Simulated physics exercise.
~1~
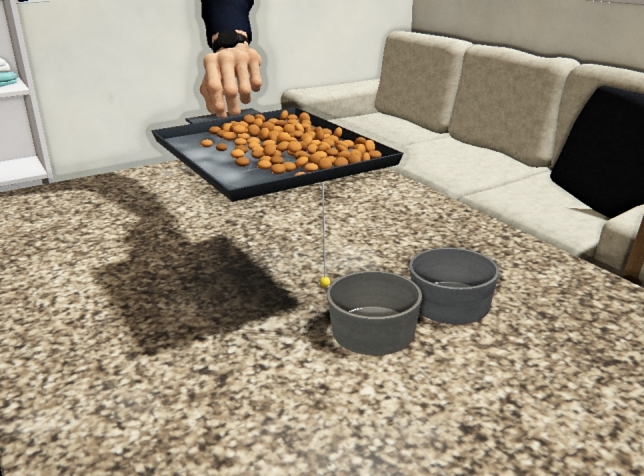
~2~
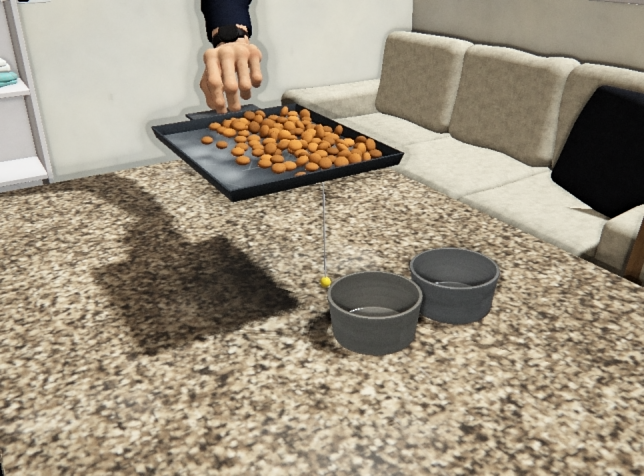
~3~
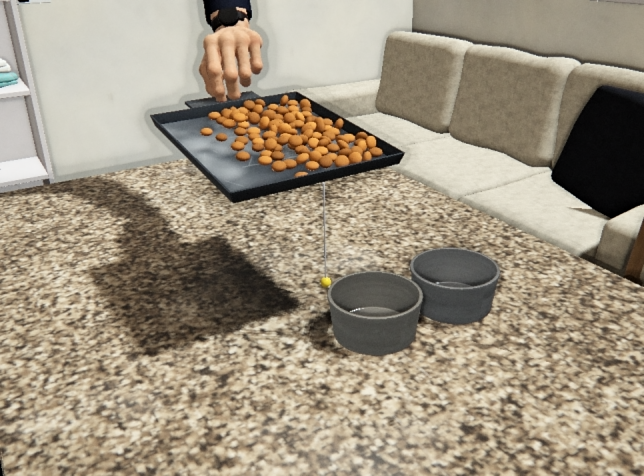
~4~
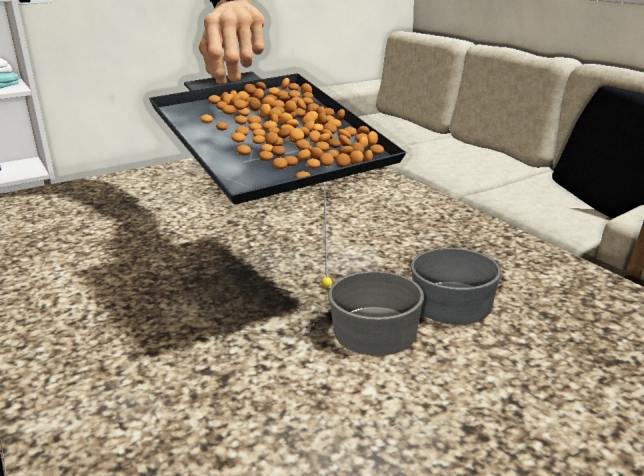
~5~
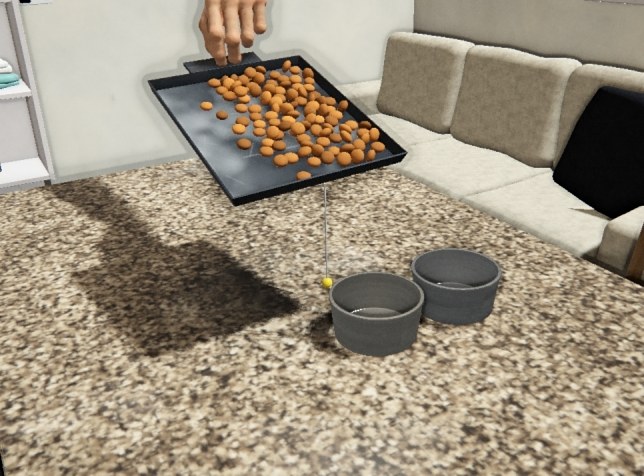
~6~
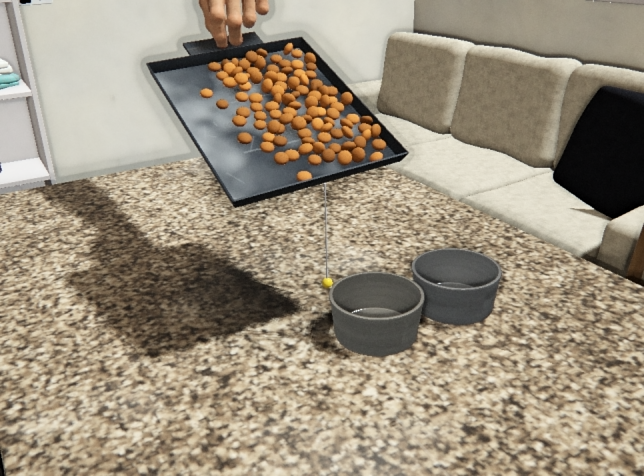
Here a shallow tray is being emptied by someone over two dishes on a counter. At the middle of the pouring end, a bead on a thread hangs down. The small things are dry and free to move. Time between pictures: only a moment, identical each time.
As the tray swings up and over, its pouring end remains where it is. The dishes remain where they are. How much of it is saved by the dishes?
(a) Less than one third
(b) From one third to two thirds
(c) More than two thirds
The answer is a.
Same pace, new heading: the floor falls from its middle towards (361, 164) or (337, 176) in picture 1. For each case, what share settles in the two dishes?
60 % and 50 %.
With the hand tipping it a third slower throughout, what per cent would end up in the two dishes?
I'd put it at some 20 per cent.
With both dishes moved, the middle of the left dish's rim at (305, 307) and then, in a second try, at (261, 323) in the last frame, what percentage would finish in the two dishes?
Trial 1 around 20 percent, trial 2 around 40 percent.
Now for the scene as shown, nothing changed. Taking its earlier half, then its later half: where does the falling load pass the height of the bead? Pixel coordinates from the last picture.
The early half goes through (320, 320), the late half through (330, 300).
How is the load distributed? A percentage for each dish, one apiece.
Left dish: 20 per cent; right dish: 0 per cent.
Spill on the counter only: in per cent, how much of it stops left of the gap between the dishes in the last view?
Roughly 80 in a hundred.
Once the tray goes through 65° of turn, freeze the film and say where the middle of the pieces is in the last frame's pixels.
The middle of the pieces sits at roughly (323, 157).
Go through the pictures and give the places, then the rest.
Corners of the pouring end (231, 188) and (399, 153), level; middle of the load (284, 139), bits of cat kibble; left dish (401, 330); right dish (482, 300); bead on its thread (325, 282), in the first frame.
Corners of the pouring end (232, 189) and (399, 152), level; middle of the load (285, 137), in the second frame.
Corners of the pouring end (233, 190) and (400, 152), tipped barely, lowest at the left corner; middle of the load (285, 130), in the third frame.
Corners of the pouring end (234, 192) and (401, 151), tipped a little, lowest at the left corner; middle of the load (286, 120), in the fourth frame.
Corners of the pouring end (235, 195) and (403, 151), tipped clearly, lowest at the left corner; middle of the load (287, 110), in the fifth frame.
Corners of the pouring end (235, 197) and (404, 151), tipped clearly, lowest at the left corner; middle of the load (288, 100); left dish (403, 331); right dish (484, 301), in the sixth frame.
Just after the last frame, tray tipped steeply; almost all on the tray; about a tenth in the air.
A moment on, tray tipped past a quarter turn; about a tenth on the tray; about a tenth in the left dish; roughly two thirds outside both; roughly a quarter in the air.
Further on, tray tipped past a quarter turn; roughly a quarter in the left dish; the larger part outside both.
When it is over, tray tipped past a quarter turn; roughly a quarter in the left dish; not one in the right dish; the larger part outside both.
